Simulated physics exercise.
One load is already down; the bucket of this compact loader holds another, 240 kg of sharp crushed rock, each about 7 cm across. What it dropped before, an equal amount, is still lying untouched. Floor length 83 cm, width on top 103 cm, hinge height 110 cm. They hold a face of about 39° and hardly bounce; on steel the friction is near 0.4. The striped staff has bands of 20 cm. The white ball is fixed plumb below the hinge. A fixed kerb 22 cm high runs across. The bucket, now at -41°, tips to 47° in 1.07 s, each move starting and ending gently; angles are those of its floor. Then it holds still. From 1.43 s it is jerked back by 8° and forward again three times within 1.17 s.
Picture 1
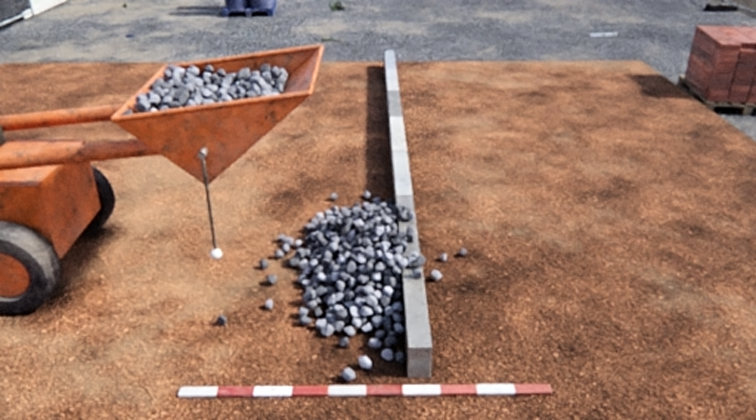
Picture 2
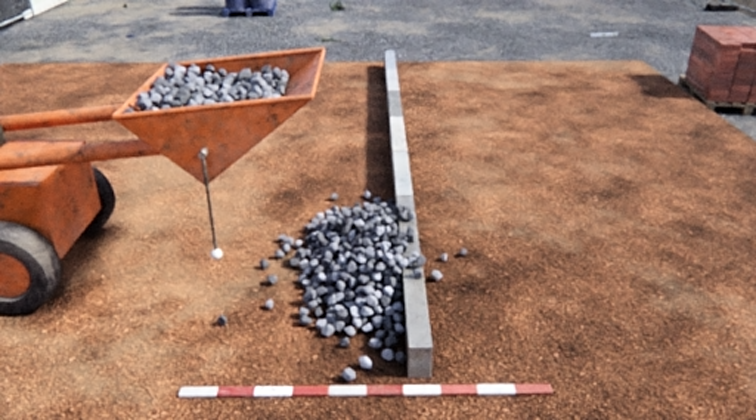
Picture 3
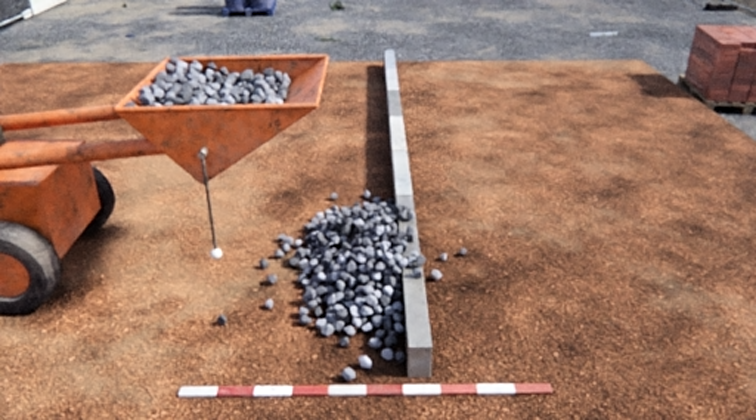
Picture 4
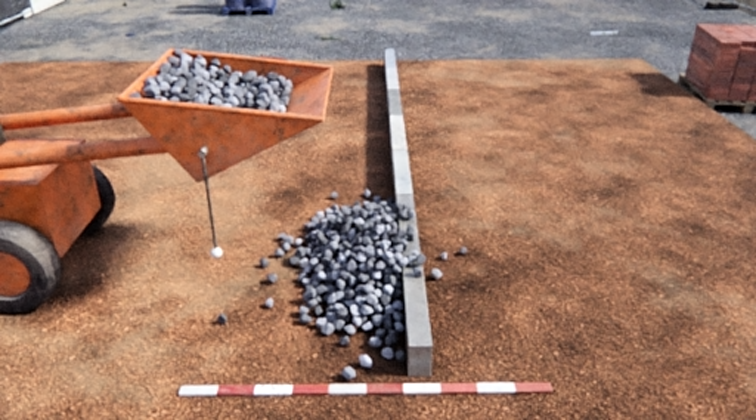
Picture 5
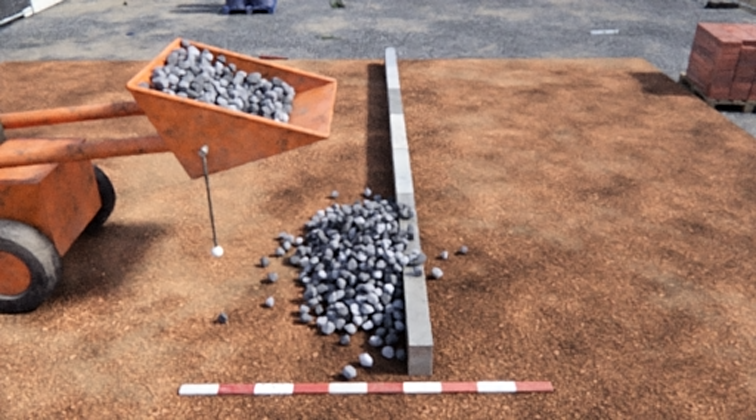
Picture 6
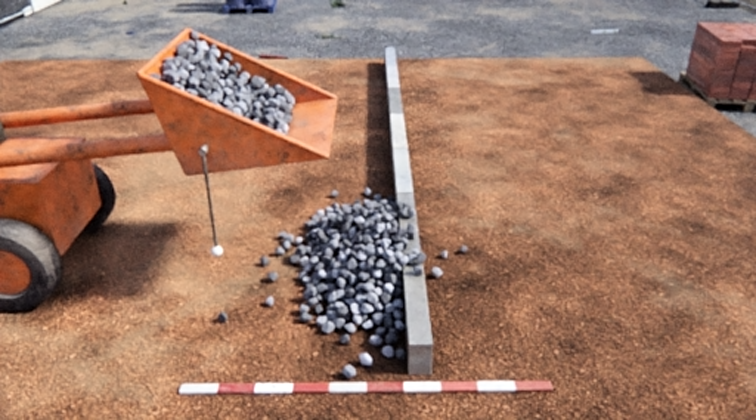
The clip shows an orange loader bucket filled with grey stones, beside a stone pile lying against a pale kerb on brown ground; the bucket gradually tilts forward, its right lip lowering and its left side rising.
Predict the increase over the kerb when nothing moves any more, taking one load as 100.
Roughly 0 per cent of a load more.
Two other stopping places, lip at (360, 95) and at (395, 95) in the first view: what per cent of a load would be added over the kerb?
About 10 and 40 per cent.
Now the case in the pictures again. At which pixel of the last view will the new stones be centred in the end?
Near (323, 248).
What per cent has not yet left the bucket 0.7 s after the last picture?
It holds some 55 per cent.
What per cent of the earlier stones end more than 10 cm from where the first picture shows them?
About 0 per cent.
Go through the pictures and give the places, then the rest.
The bucket is at -41°, its lip at (310, 93); the top of the load is at (232, 77). The earlier load is highest near (381, 228), 29 cm above ground level, 99 % on this side of the kerb, 1 % over the kerb, in the first picture.
The bucket is at -39°, its lip at (312, 97); the top of the load is at (202, 74), in the second picture.
The bucket is at -34°, its lip at (317, 106); the top of the load is at (175, 71), in the third picture.
The bucket is at -27°, its lip at (323, 120); the top of the load is at (177, 62), in the fourth picture.
Lip at (328, 137), floor tilted -18°, highest stones at (183, 54), in the fifth picture.
Lip at (328, 157), floor tilted -7°, highest stones at (192, 47), in the sixth picture.
Then, 0.4 s after the last picture the floor is at 33°; in per cent of one load, 100 in the bucket, 99 on this side of the kerb, 1 over the kerb; the foremost stones are at (428, 250).
Then, 0.7 s after the last picture the floor is at 47°; in per cent of one load, 57 in the bucket, 142 on this side of the kerb, 1 over the kerb; the foremost stones are at (428, 250).
Then, 2.6 s after the last picture the floor is at 47°; in per cent of one load, 0 in the bucket, 199 on this side of the kerb, 1 over the kerb; the foremost stones are at (429, 250).
Then, 5.1 s after the last picture the floor is at 47°; in per cent of one load, 0 in the bucket, 199 on this side of the kerb, 1 over the kerb; the foremost stones are at (429, 250). Net gain over the kerb, 0.
